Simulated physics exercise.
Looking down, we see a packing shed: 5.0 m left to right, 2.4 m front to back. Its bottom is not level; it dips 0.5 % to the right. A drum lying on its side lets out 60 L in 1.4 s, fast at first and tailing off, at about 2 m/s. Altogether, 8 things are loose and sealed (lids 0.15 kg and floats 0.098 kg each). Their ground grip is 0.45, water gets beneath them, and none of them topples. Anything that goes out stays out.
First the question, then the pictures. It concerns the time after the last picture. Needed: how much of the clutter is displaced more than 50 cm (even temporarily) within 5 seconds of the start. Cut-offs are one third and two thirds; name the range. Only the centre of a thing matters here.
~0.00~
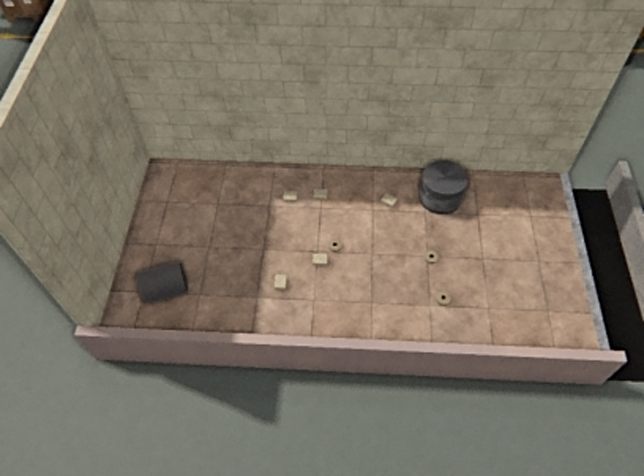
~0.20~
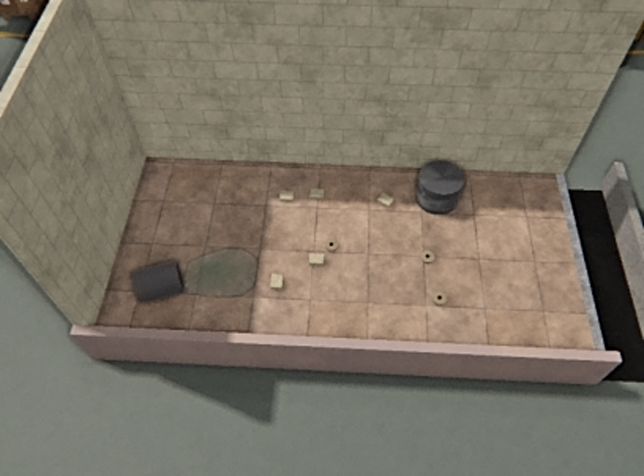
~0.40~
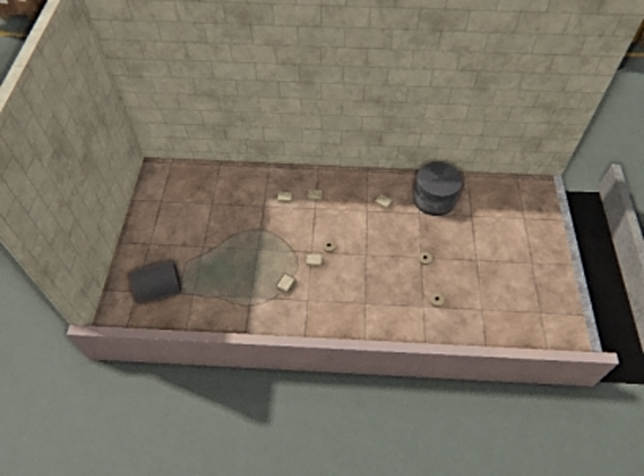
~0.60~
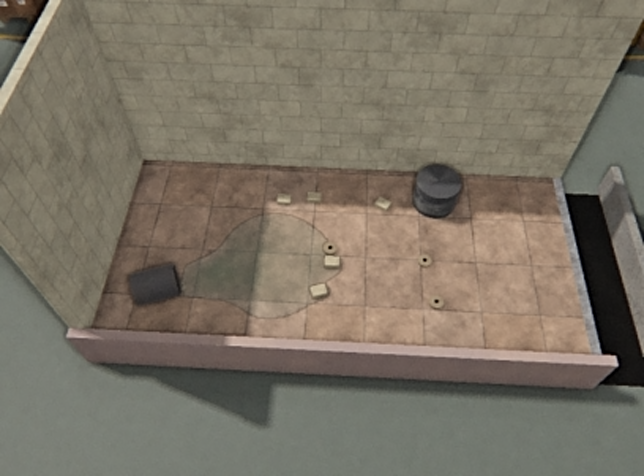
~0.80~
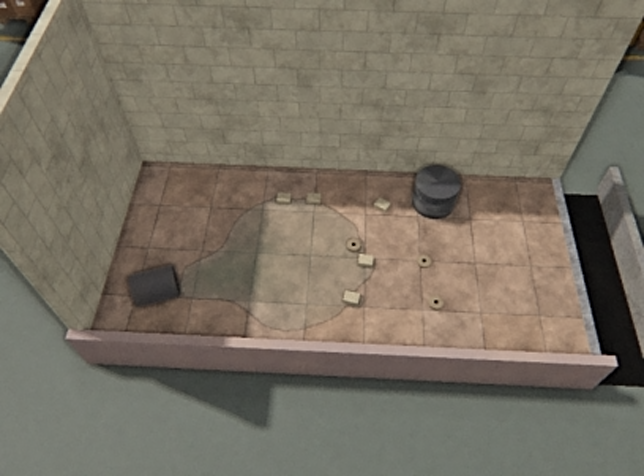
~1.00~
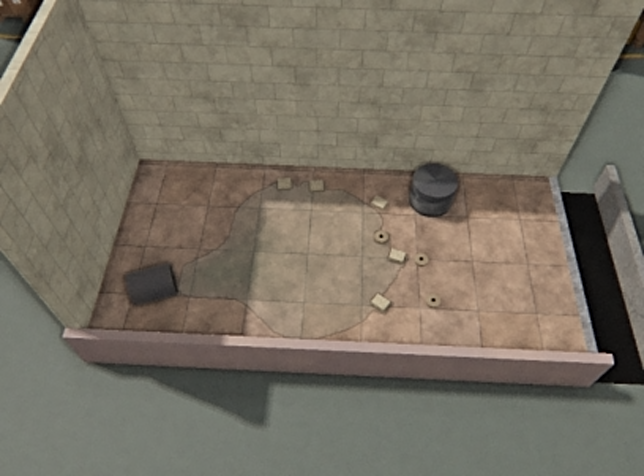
I reckon the two-thirds line is reached.
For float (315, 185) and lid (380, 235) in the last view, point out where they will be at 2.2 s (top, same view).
About (354, 167) for the first and (494, 207) for the second.
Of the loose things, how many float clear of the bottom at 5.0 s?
I'd say 1 of them.
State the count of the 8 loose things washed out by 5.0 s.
I count 6 by that time.
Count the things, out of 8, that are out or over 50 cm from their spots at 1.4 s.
I count 3 of them.
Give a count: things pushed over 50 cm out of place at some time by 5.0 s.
So the count comes to 7.
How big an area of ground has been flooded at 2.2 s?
About 4.5 m2.
After 1.4 s 3 of 8 are over 50 cm from their spots; 2 afloat.
After 2.2 s 7 of 8 are over 50 cm from their spots; 2 afloat.
After 3.5 s 7 of 8 are over 50 cm from their spots; 4 afloat.
After 5.0 s 7 of 8 are over 50 cm from their spots, and 7 have been at some point; 1 afloat.
